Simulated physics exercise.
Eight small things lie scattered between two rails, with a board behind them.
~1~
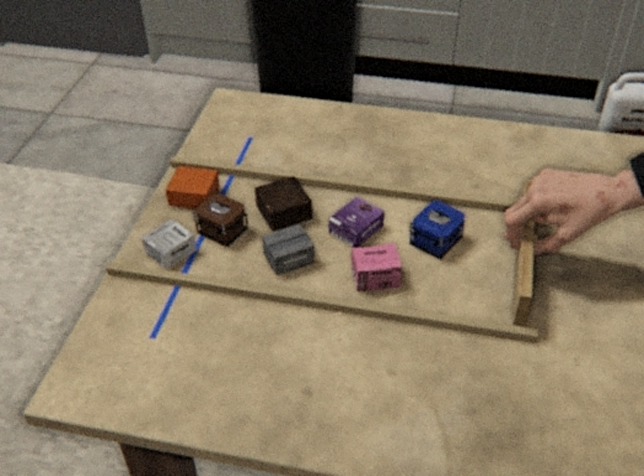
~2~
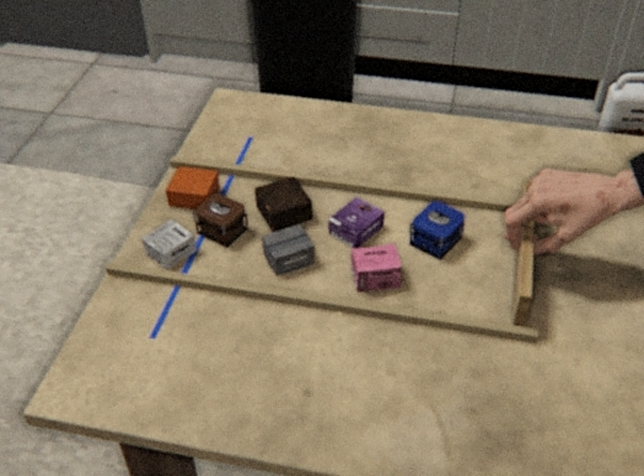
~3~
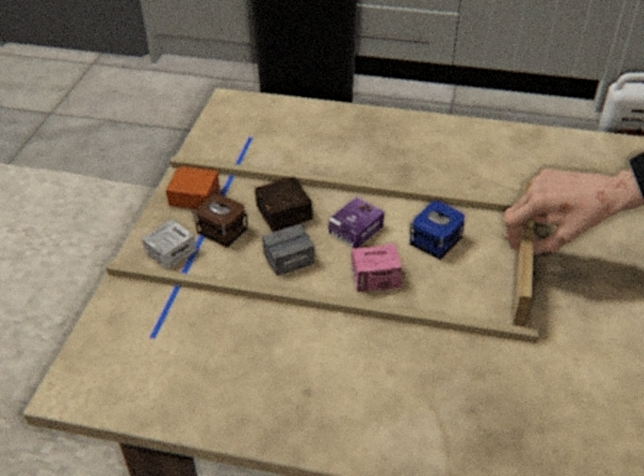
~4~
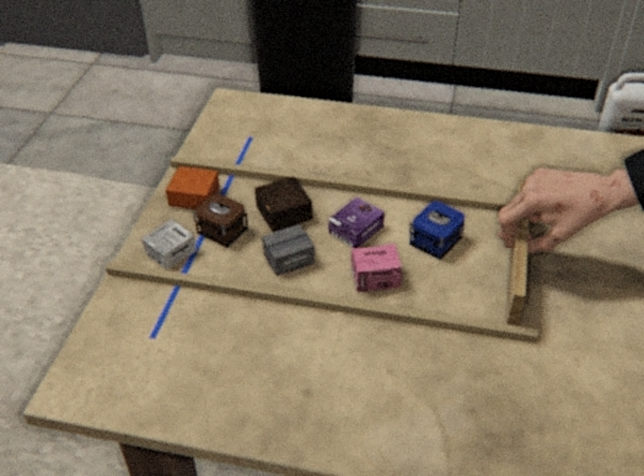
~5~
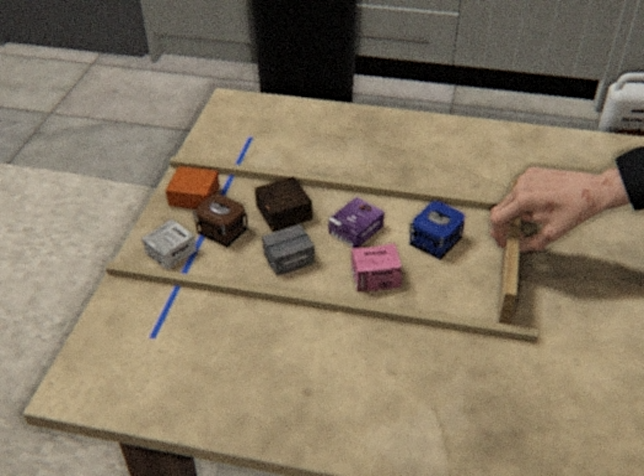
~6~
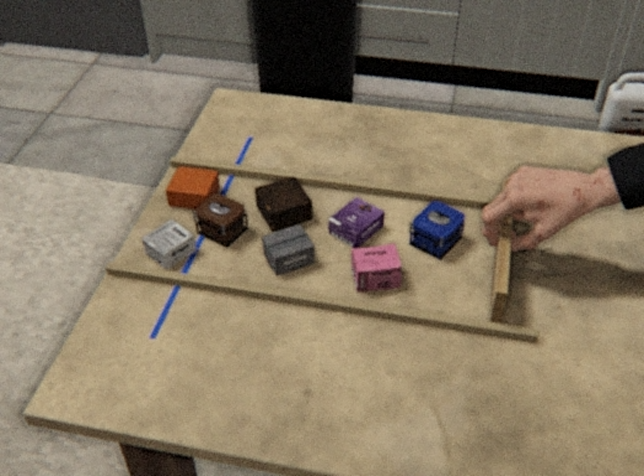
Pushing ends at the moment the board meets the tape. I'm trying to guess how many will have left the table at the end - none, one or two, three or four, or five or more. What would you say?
I would say three or four.
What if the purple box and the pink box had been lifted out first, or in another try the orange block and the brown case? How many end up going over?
First try 1, second try 2.
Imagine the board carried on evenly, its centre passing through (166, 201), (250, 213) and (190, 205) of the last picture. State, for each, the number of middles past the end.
By position: 6 / 1 / 6.
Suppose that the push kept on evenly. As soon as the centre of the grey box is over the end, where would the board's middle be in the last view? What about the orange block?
First it's close to (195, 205), next close to (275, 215).
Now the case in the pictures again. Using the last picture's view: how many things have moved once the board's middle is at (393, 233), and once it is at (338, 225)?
Tally: 3; 5.
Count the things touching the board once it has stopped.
The answer is 2.
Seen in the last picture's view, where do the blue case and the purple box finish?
The one named first is at (195, 200), the next at (160, 201).
Early on, none off yet; orange block at rest near (193, 189); white box at rest near (169, 244); brown case at rest near (221, 220).
Finally, the number that fall off is three or four; lost, black block, brown case, white box and orange block.
